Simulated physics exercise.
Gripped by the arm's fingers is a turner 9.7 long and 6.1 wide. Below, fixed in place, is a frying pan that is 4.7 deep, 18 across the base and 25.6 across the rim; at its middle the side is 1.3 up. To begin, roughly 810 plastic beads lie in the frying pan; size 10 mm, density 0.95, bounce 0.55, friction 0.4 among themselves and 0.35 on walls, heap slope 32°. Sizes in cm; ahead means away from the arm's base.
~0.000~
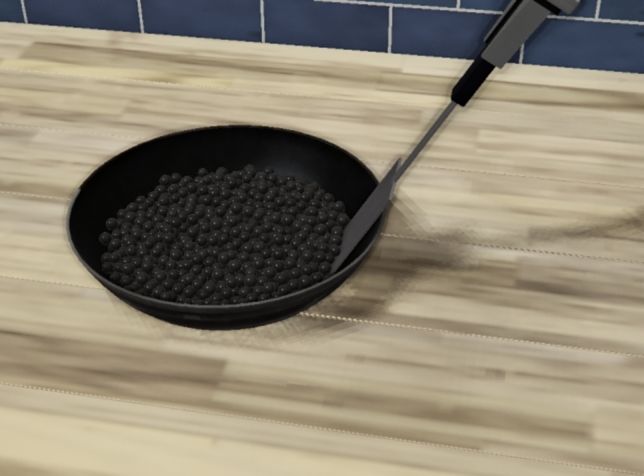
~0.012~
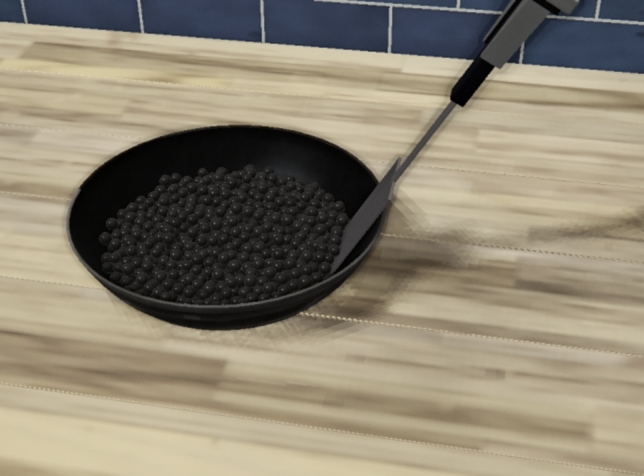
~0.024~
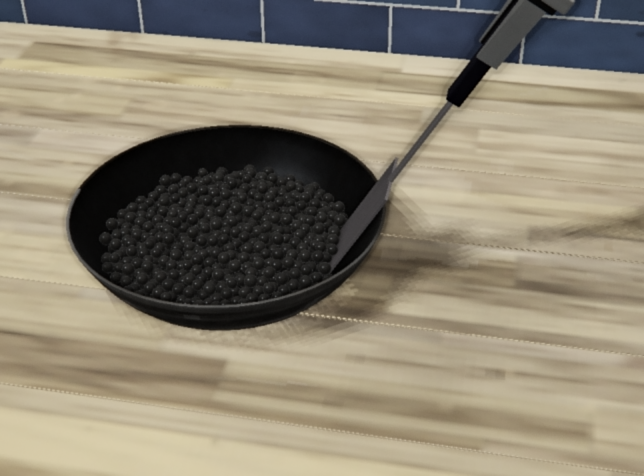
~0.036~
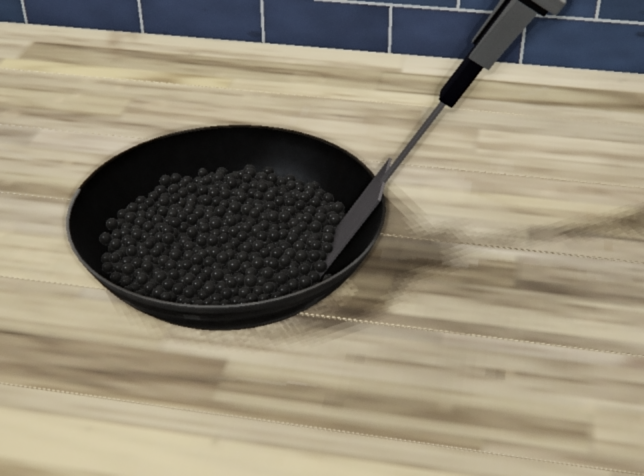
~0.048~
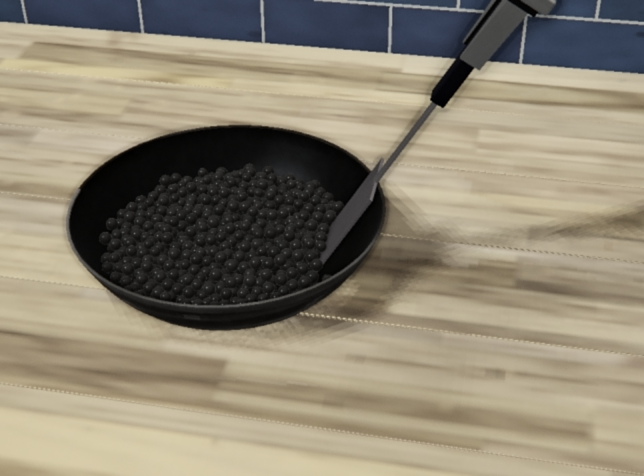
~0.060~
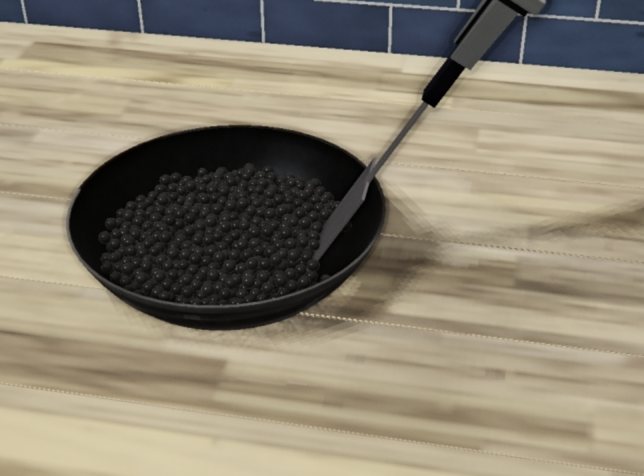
A gripped turner slides slightly left inside a black frying pan filled with dark beads.
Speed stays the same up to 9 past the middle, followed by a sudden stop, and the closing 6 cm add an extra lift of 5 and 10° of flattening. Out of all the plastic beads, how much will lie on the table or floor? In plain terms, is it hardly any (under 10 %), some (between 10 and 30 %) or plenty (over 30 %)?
Hardly any - under 10 %.
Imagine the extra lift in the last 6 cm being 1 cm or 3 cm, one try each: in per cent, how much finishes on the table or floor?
5 and 5 %.
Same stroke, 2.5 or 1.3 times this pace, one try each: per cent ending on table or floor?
Estimates, in order: 15 % and 10 %.
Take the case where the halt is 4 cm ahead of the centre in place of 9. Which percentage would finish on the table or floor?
In that case around 0 per cent.
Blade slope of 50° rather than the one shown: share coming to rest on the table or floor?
My guess is close to 5 per cent.
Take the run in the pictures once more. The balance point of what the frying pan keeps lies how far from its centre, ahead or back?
Ahead of centre, near 3.0 centimetres.
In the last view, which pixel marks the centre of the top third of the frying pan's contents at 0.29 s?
Around (149, 213).
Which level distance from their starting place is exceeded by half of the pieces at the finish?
It comes to some 2 cm.
After 0.17 s, sloping 60°, highest piece 5 above the table; 809 in the frying pan.
After 0.29 s, sloping 57°, highest piece 6 above the table; 809 in the frying pan.
After 0.55 s, sloping 50°, highest piece 5 above the table; 765 in the frying pan, 44 on the table or floor.
After 1.60 s, sloping 50°, highest piece 5 above the table; 765 in the frying pan, 44 on the table or floor.
In the end, 765 in the frying pan, 44 on the table or floor. That is 5 % on the table or floor.
